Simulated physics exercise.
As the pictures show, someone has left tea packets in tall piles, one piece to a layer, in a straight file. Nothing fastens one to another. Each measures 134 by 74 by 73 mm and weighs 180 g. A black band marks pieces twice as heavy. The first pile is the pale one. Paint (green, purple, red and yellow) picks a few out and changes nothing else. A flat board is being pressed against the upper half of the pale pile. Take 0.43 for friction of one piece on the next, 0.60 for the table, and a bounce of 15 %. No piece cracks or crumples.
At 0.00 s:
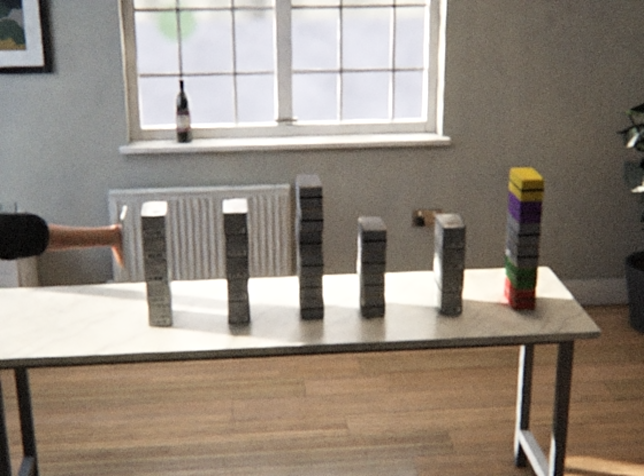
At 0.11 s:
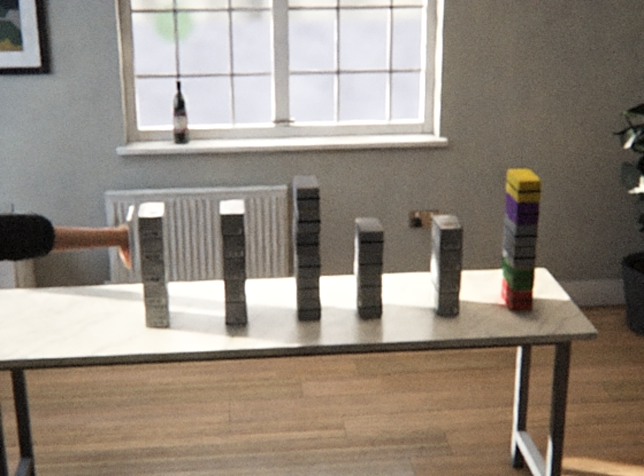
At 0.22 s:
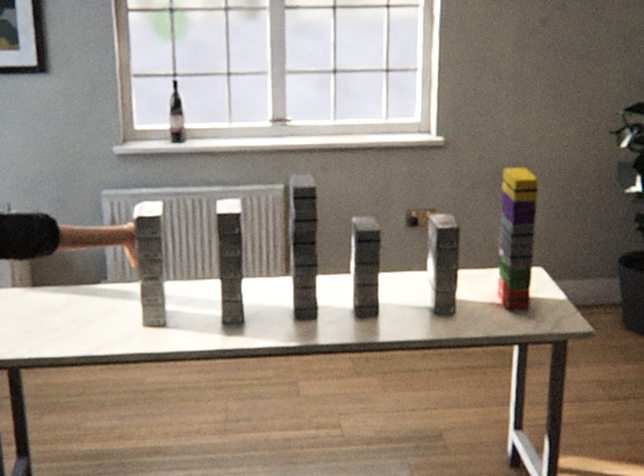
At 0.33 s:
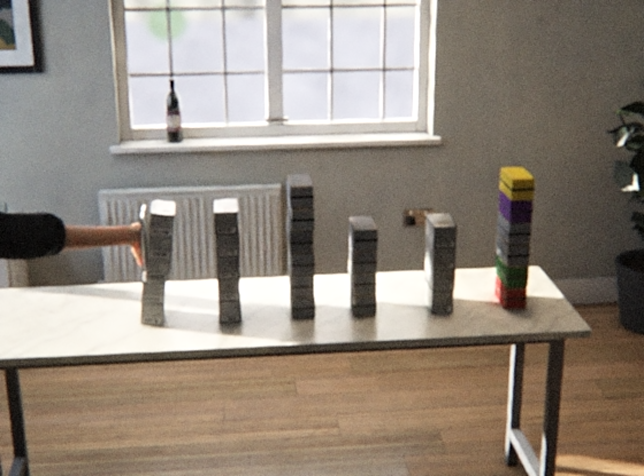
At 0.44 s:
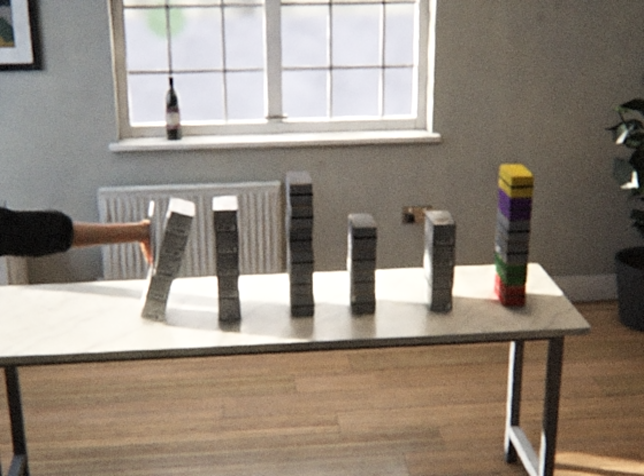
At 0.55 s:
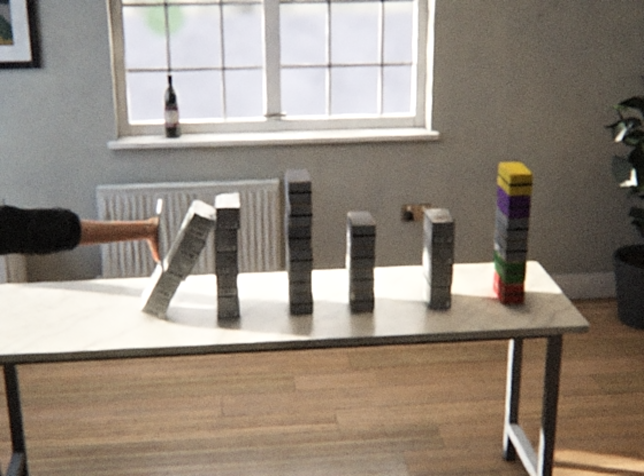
A hand holding a flat board moved right to the pale pile at the left end of a row on a table, then pushed its upper part, making it lean towards the next pile.
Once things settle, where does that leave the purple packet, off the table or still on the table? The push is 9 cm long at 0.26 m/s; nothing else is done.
That packet drops off.
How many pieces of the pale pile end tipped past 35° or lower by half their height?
5 of them.
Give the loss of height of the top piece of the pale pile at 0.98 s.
About 12 cm.
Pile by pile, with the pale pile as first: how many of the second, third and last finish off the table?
Second 0, third 0, last 4.
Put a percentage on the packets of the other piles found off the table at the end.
Roughly 15 per cent of them.
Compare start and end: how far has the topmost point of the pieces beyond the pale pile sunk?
About 23 cm.
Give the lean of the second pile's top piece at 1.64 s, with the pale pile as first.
About 40°.
By 0.98 s, 5 of the pale pile down; none of the 25 other packets off the table, 11 disturbed; purple packet unmoved.
By 1.64 s, 5 of the pale pile down; none of the 25 other packets off the table, 19 disturbed; purple packet unmoved.
By 2.52 s, 5 of the pale pile down; 3 of the 25 other packets off the table; purple packet on its side; yellow packet on its side.
When it is over (2.9 s), 5 of the pale pile down; 4 of the 25 other packets off the table; purple packet tilted 62°, 1.03 m lower; green packet on its side; yellow packet tilted 9°, 1.10 m lower. In pixels of the last frame, middles, green packet near (535, 285).
